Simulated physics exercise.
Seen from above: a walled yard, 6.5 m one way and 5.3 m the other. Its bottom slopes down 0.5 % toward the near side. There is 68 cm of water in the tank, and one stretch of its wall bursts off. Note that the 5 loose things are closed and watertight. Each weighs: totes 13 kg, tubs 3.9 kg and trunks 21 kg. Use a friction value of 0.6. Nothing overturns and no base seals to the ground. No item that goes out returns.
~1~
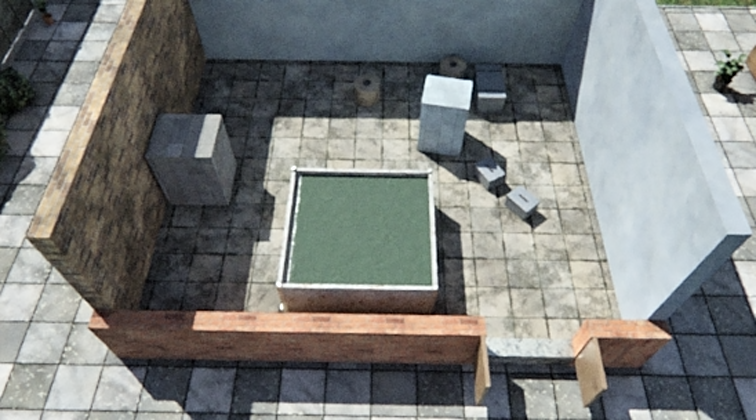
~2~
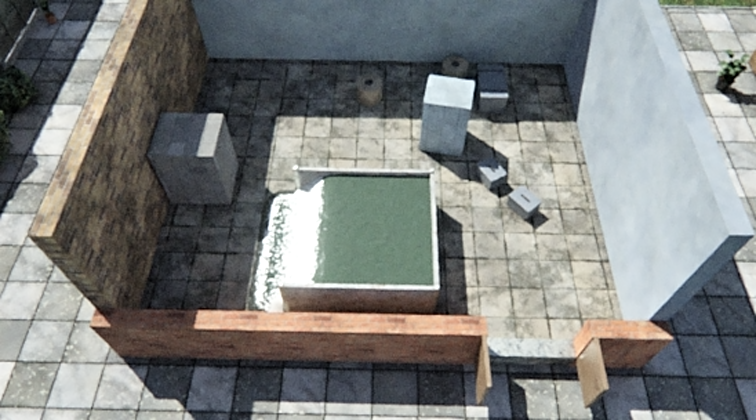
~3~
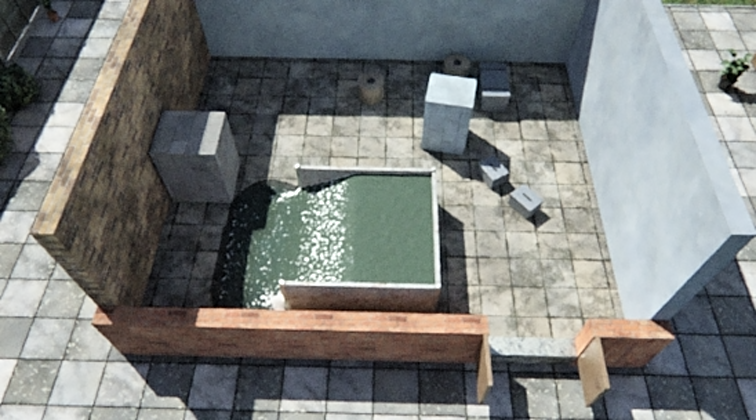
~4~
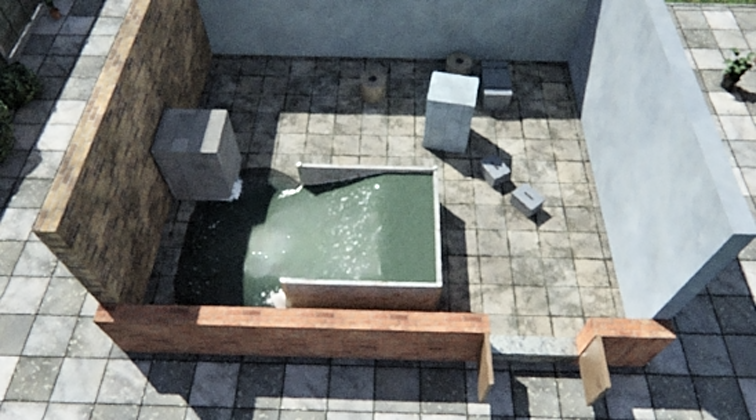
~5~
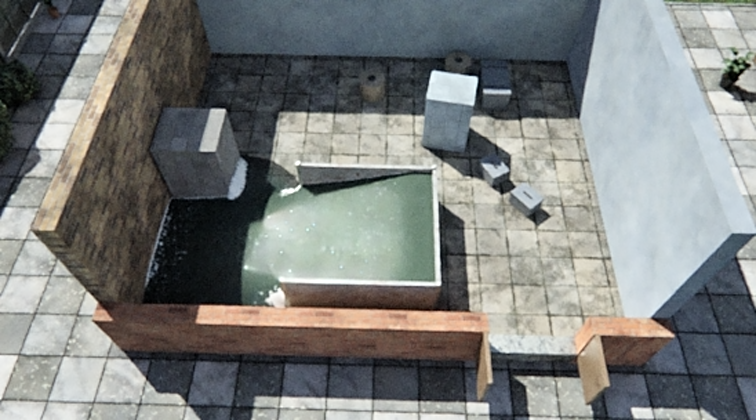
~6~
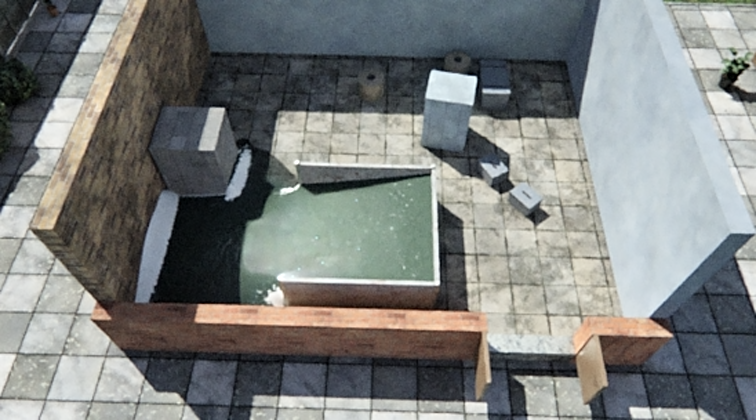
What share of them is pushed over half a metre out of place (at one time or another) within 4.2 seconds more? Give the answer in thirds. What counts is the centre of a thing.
Under a third.
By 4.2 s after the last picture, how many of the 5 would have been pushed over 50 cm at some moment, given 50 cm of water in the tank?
The answer would then be 0.
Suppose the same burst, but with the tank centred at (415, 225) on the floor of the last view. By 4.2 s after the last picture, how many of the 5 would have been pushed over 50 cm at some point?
1.
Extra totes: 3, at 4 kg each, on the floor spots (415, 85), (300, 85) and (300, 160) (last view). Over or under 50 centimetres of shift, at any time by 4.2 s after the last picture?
Well, in turn they are above that, above that and above that.
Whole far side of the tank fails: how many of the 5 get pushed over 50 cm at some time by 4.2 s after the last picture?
Result: 3 of them.
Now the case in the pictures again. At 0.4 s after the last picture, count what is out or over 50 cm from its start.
Tally: 0.
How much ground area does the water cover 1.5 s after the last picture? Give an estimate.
Roughly 14 m2 of it is wet.
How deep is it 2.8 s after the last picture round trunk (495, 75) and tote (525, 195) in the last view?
First about 0 cm, second about 0 cm.
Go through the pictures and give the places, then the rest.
In the first frame, a tote at (490, 169), on the bottom; a tub at (453, 64), on the bottom; 3.5 m2 under water; 0 of 5 have shifted.
In the second frame, a tote at (492, 169) rests on the ground; a tub at (455, 64) rests on the ground; water covers 4.6 m2; 0 of 5 have shifted.
In the third frame, a tote at (493, 168), on the bottom; a tub at (457, 63) rests on the ground; 5.9 m2 under water; 0 of 5 have shifted.
In the fourth frame, a tote at (495, 166), on the bottom; a tub at (459, 61), on the bottom; water covers 7.3 m2; 0 of 5 have shifted.
In the fifth frame, a tote at (494, 165), on the bottom; a tub at (458, 60) rests on the ground; water covers 8.2 m2; 0 of 5 have shifted.
In the sixth frame, a tote at (493, 165), on the bottom; a tub at (458, 60) rests on the ground; 8.4 m2 under water; 0 of 5 have shifted.
Then, 0.4 s after the last picture 0 of 5 are over 50 cm from their spots; 0 afloat.
Then, 1.5 s after the last picture 0 of 5 are over 50 cm from their spots; 0 afloat.
Then, 2.8 s after the last picture 0 of 5 are over 50 cm from their spots; 0 afloat.
Then, 4.2 s after the last picture 1 of 5 are over 50 cm from their spots, and 1 have been at some point; 2 afloat.
